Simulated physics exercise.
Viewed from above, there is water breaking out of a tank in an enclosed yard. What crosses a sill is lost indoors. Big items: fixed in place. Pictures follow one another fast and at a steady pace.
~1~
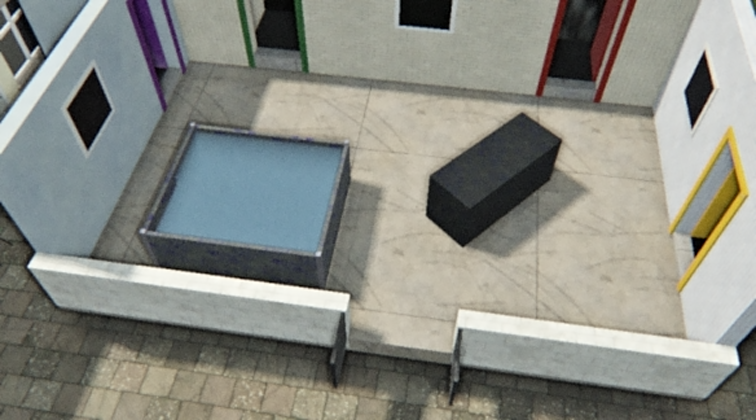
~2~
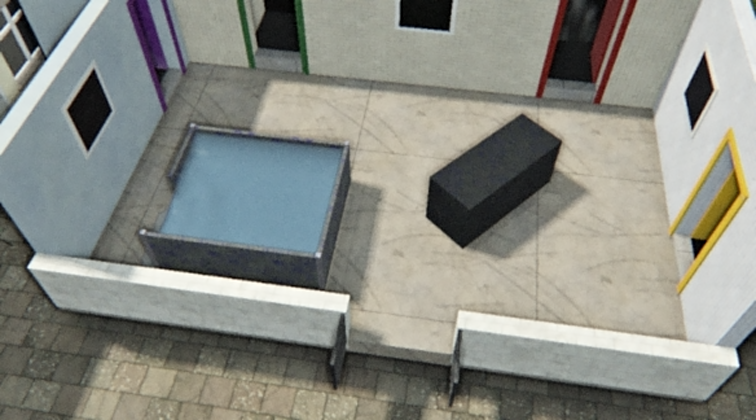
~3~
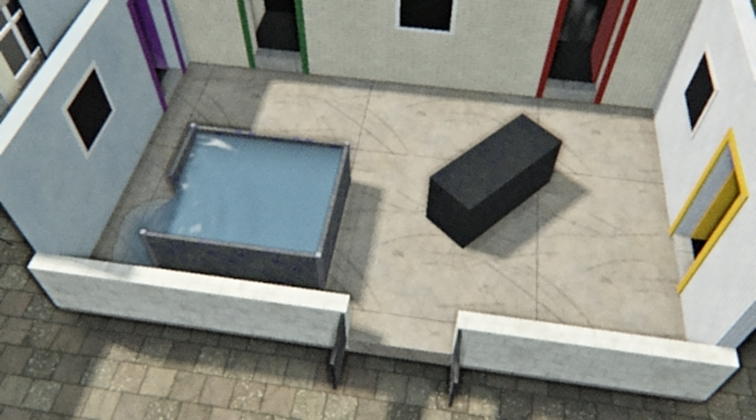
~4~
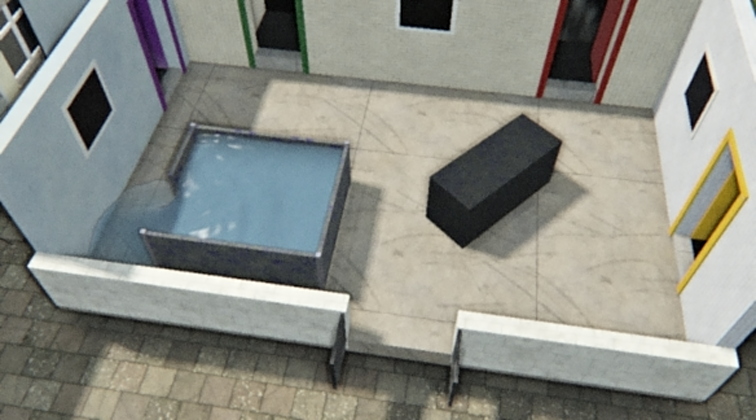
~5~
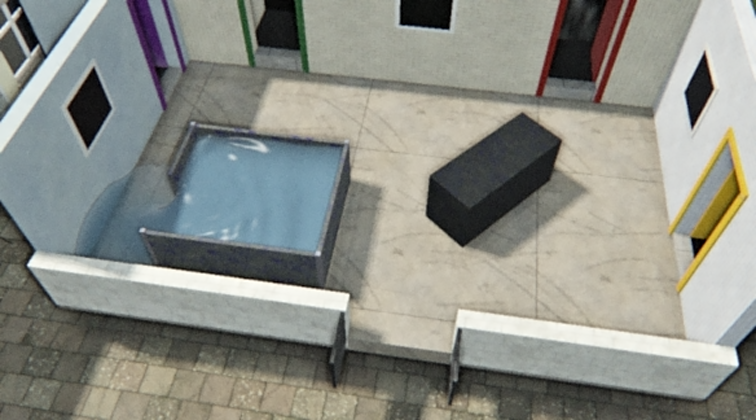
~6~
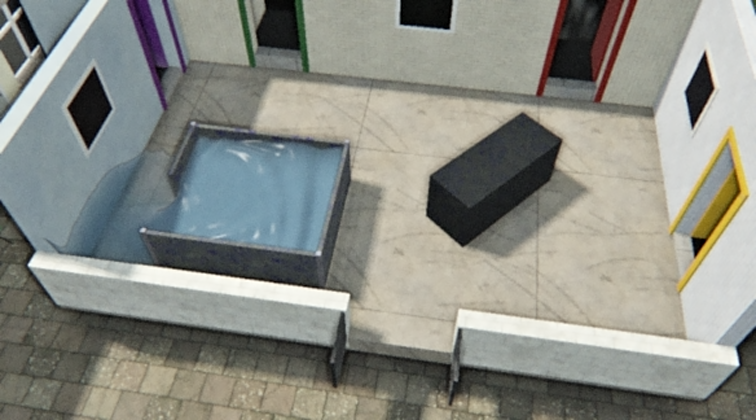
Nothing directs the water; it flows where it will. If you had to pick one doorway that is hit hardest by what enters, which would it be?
The purple doorway takes the most.
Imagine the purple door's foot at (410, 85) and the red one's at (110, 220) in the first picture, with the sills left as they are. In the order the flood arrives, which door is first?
Answer: The red door.
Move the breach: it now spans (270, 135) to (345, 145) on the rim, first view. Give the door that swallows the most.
Greatest inflow: The purple one.
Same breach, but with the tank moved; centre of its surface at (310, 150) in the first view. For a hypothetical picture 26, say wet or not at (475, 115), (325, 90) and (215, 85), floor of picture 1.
Log, spots in order: Unwetted / taken by the flood / taken by the flood.
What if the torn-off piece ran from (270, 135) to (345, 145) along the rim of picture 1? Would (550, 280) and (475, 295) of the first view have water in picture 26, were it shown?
Point one left dry, point two left dry.
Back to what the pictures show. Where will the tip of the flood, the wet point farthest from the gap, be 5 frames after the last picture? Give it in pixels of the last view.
Estimated pixel: (182, 77).
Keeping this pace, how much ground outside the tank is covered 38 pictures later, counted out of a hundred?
Close to 95 percent, by my reckoning.
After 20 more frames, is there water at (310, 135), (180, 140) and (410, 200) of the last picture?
The first spot is swamped, the second swamped and the third spared.
A moment on, water covers 15 % of the floor; purple door wet at the sill, nothing in, green door not reached, red door not reached, yellow door not reached.
Next, water covers 25 % of the floor; purple door wet at the sill, nothing in, green door wet at the sill, nothing in, red door not reached, yellow door not reached.
Then, water covers 50 % of the floor; purple door wet at the sill, nothing in, green door wet at the sill, nothing in, red door not reached, yellow door not reached.
Later, water covers 95 % of the floor; purple door some in, green door wet at the sill, nothing in, red door wet at the sill, nothing in, yellow door a trickle in.
In the end, water covers 95 % of the floor; purple door some in, green door wet at the sill, nothing in, red door wet at the sill, nothing in, yellow door a trickle in; the purple door has let in the most.
